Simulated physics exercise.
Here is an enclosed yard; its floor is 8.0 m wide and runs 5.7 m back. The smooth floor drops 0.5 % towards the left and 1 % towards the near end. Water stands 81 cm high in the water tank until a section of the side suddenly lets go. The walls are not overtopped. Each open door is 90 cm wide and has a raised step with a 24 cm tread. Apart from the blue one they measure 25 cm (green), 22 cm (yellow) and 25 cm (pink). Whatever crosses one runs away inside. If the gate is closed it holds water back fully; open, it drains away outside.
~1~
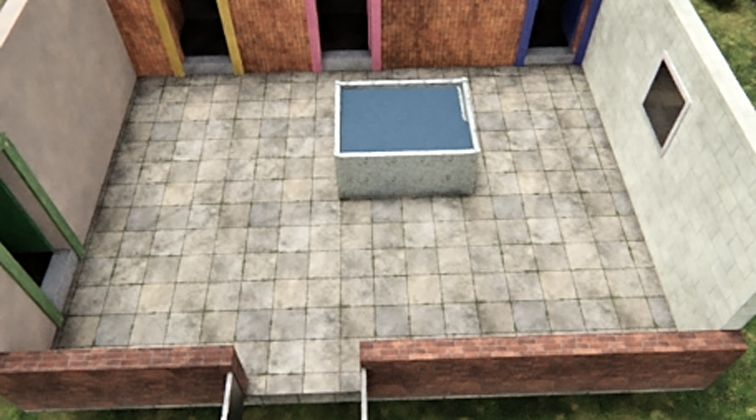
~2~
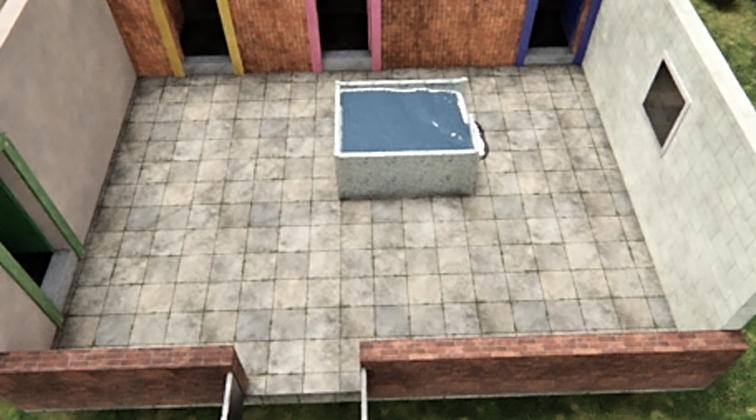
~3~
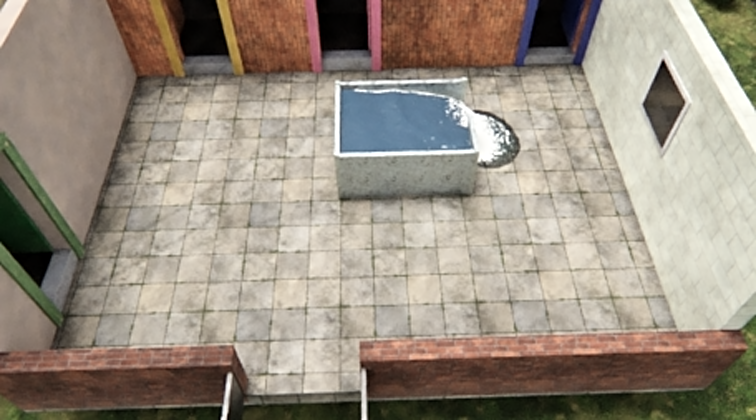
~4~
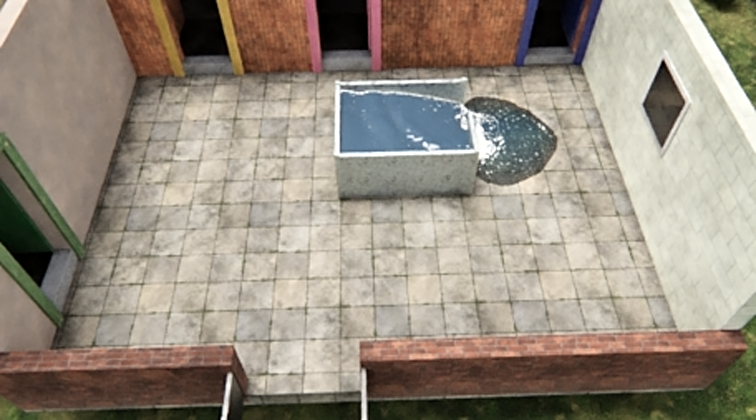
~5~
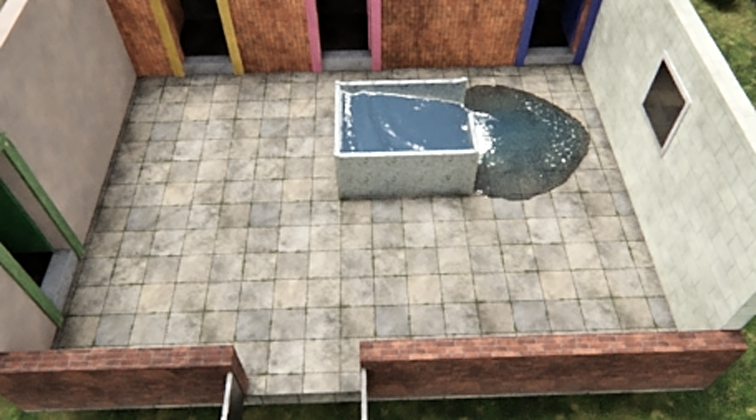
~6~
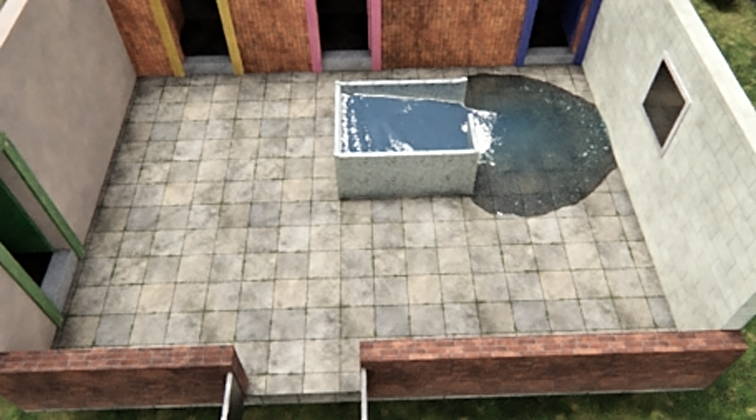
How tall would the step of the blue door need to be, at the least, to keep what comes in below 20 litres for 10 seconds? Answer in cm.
It would have to be roughly 26 cm high.
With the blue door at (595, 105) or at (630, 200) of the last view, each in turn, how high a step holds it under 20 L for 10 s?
Roughly 26 and 14.5 cm.
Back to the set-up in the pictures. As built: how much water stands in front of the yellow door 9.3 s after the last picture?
Roughly 2.5 cm deep.
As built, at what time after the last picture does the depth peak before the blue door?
Around 1.4 s.
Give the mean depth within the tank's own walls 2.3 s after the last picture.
Some 35 cm.
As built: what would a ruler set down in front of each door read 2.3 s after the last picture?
Depths in cm: Green 0, yellow 0, pink 0, blue 21.
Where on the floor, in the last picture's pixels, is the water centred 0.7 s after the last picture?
Near (454, 149).
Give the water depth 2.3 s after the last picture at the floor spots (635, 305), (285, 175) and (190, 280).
About 6, 0 and 0 cm.
Then, 0.7 s after the last picture water covers 15 % of the floor, deepest (44 cm) near (579, 67); 28 cm at the blue door, 0 litres in over its 19 cm step.
Then, 2.3 s after the last picture water covers 25 % of the floor, deepest (24 cm) near (470, 136); 21 cm at the blue door, 51 litres in over its 19 cm step.
Then, 9.3 s after the last picture water covers 95 % of the floor, deepest (11 cm) near (96, 208); 6 cm at the blue door, 55 litres in over its 19 cm step.
At the blue door as built, the water peaked near 31 cm, 1.3 s after the last picture.
With a step of 23.5 cm, 29 litres would have come in within the 10 s; with 31.5 cm, 7 litres. So under 20 litres takes about 26 cm.
